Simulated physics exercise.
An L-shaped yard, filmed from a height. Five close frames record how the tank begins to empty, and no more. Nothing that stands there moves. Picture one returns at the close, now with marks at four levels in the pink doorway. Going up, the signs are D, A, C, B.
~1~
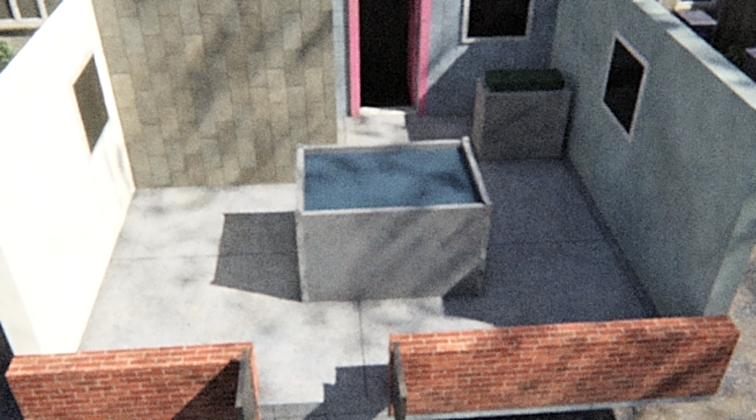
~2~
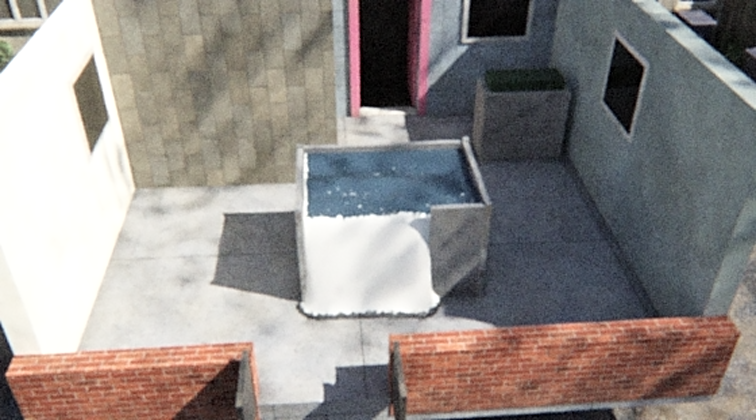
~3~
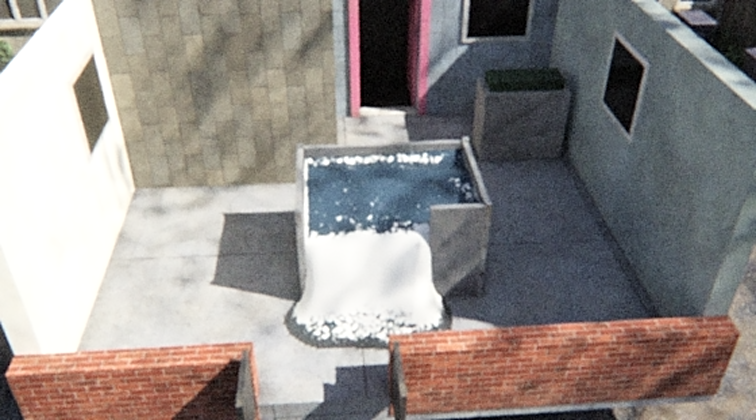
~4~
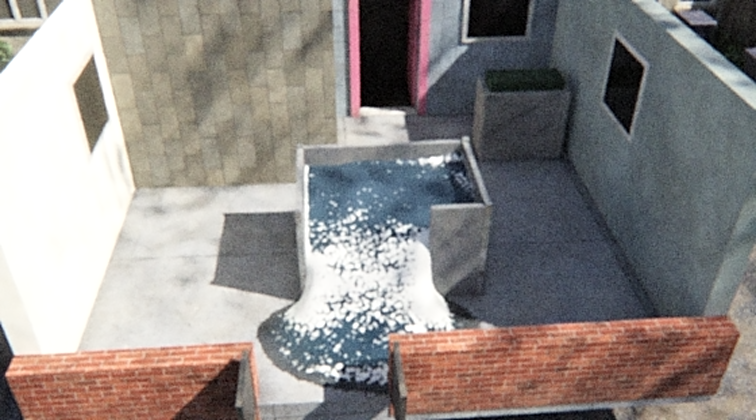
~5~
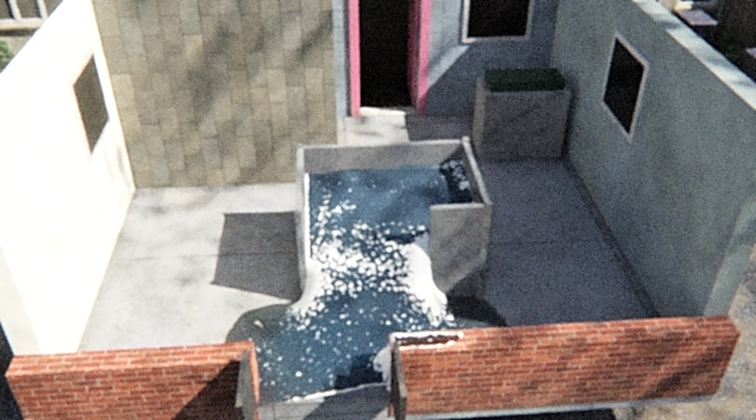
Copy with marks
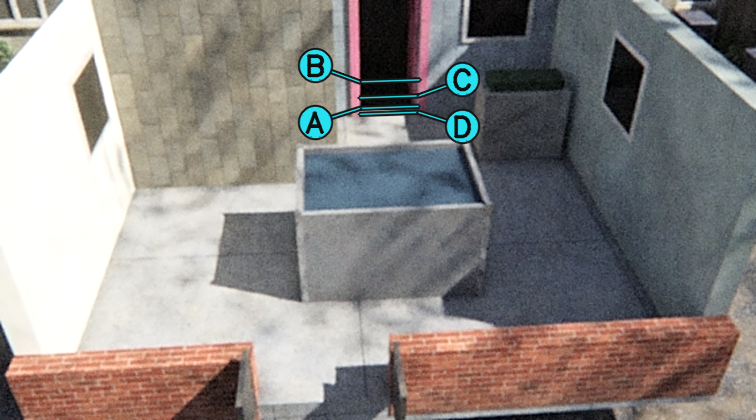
Walled yard seen from above, a grey tank's front opening and foaming blue water pouring out, spreading across paving between brick walls.
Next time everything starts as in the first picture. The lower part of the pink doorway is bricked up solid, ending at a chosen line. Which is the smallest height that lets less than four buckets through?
The answer is height D.
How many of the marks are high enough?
All of them.
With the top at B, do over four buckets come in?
No, not at all.
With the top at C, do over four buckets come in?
No, that is safe.
In cyan, A at (389, 107); B at (389, 80); C at (389, 96); D at (389, 113); from the bottom up D, A, C, B.
With A, nothing gets over.
With B, nothing gets over.
With C, nothing gets over.
With D, a splash gets over, under a bucket.
